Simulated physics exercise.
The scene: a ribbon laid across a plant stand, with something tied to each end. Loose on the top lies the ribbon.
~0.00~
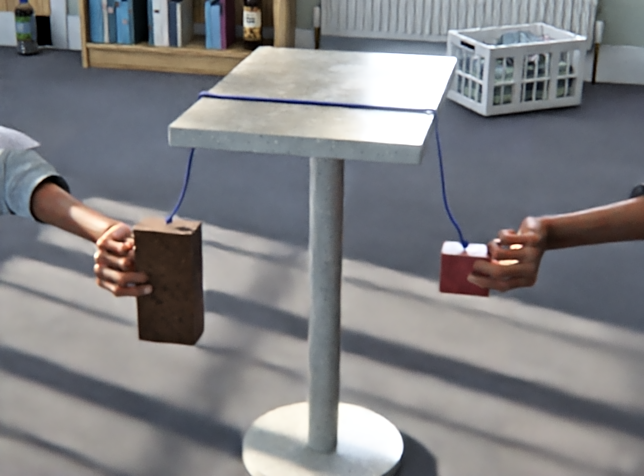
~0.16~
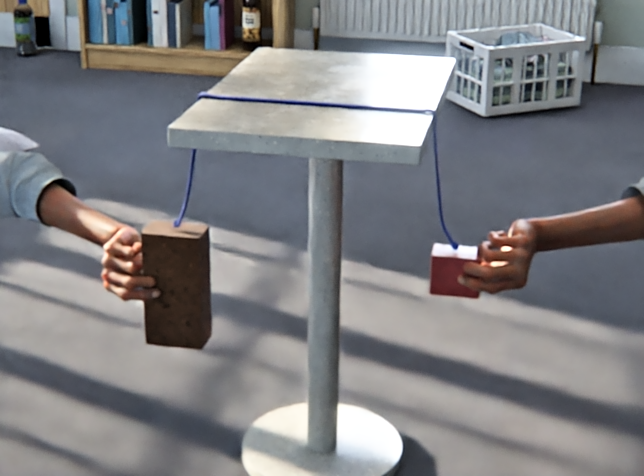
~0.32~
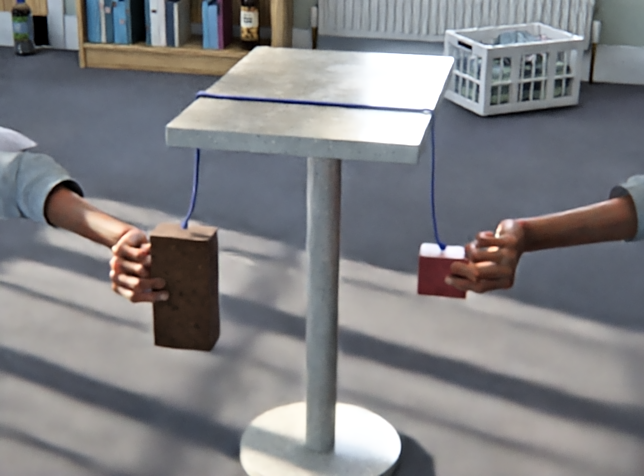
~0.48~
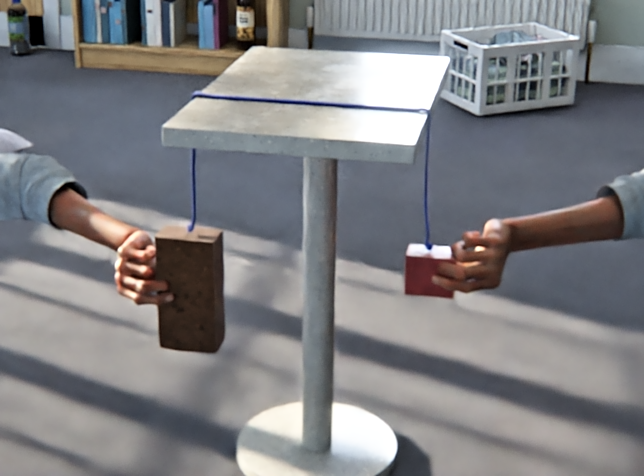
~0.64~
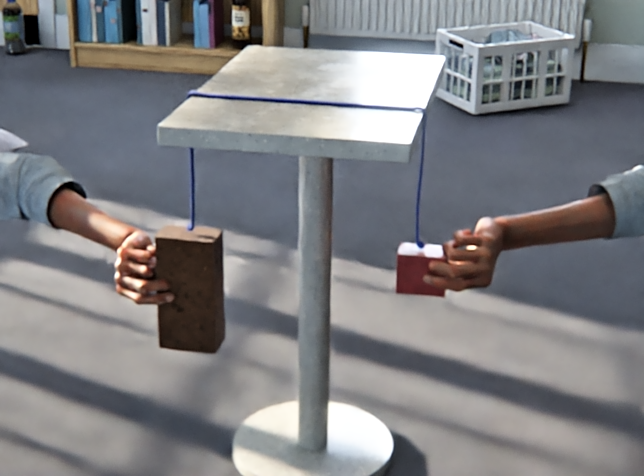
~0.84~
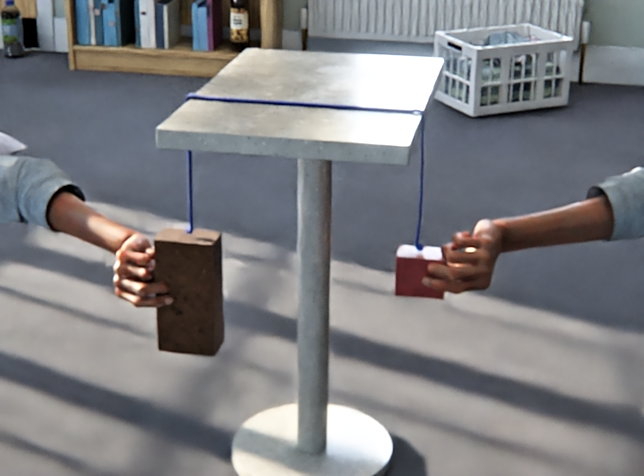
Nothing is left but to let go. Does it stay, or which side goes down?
Most likely it is going to move off to the left.
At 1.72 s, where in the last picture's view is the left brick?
(195, 421), roughly.
By 1.26 s, left brick down on the floor near (200, 422); right block pulled up onto the top.
By 1.72 s, left brick down on the floor near (195, 421); right block down on the floor.
By 2.18 s, left brick down on the floor near (198, 422); right block down on the floor.
When it is over, left brick down on the floor near (199, 423); right block down on the floor. The ribbon sinks on the left side.
